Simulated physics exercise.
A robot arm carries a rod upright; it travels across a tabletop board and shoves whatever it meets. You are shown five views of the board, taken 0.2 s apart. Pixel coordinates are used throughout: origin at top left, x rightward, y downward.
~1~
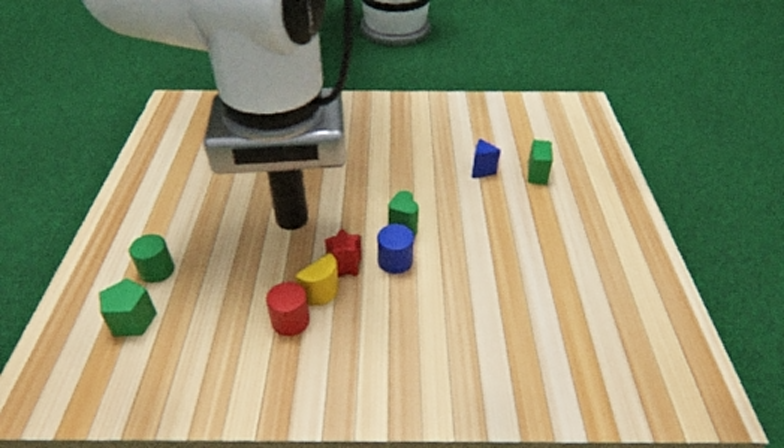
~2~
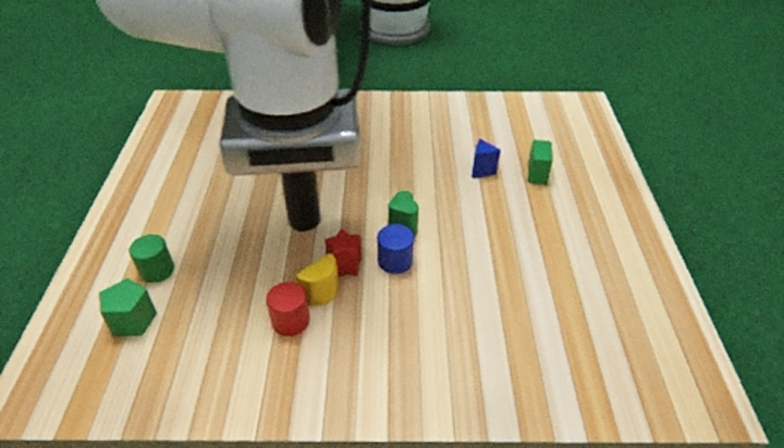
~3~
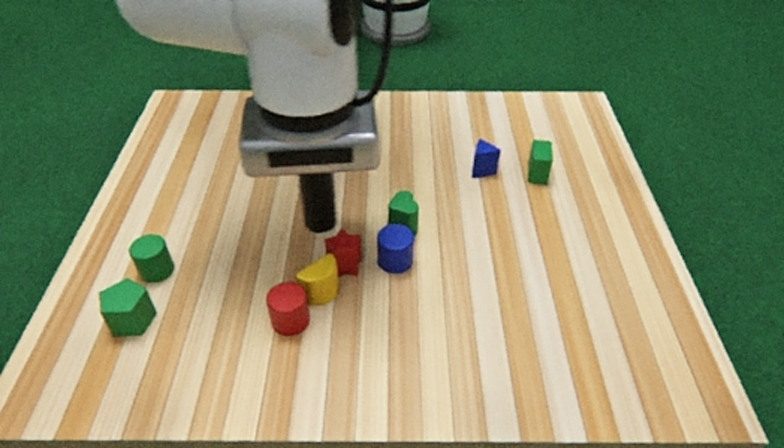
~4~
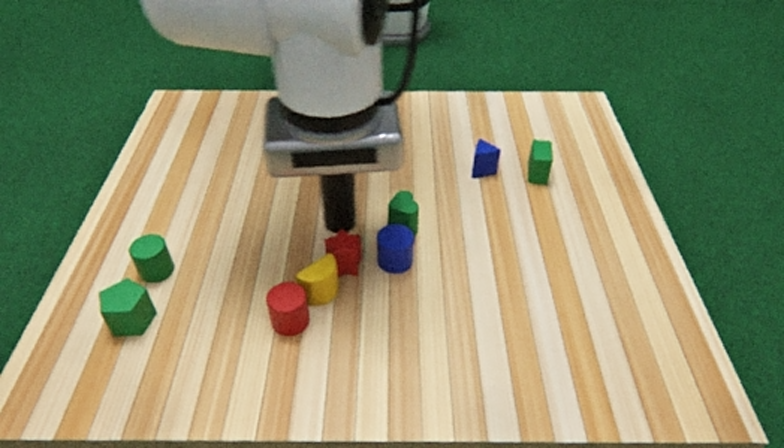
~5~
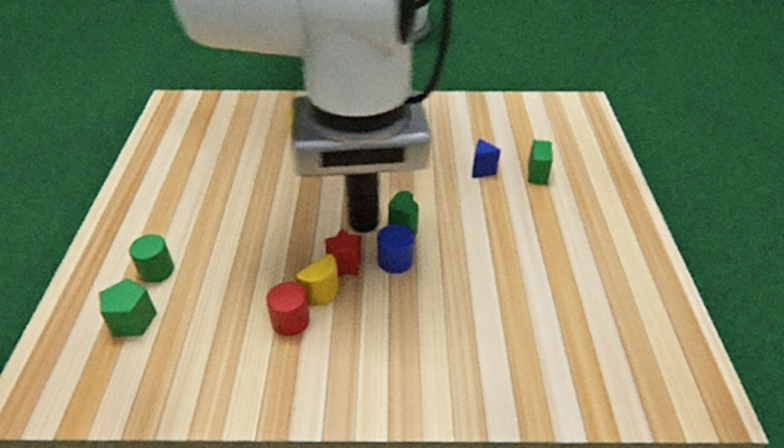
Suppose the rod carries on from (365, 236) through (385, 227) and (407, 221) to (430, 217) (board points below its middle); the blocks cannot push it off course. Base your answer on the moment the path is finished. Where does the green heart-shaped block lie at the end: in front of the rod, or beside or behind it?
The rod still has it in front.
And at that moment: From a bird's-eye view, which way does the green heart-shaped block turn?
Verdict: Clockwise.
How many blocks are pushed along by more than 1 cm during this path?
I'd say one block gets moved.
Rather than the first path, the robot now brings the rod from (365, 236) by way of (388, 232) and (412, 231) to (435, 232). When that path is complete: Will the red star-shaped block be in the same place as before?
Answer: Yes.
The first path, step by step. Halfway along, rod (396, 209); green heart-shaped block (429, 197), turned 20° clockwise.
At the end, rod (431, 202); blue round block still; green heart-shaped block (462, 197), turned 60° clockwise.
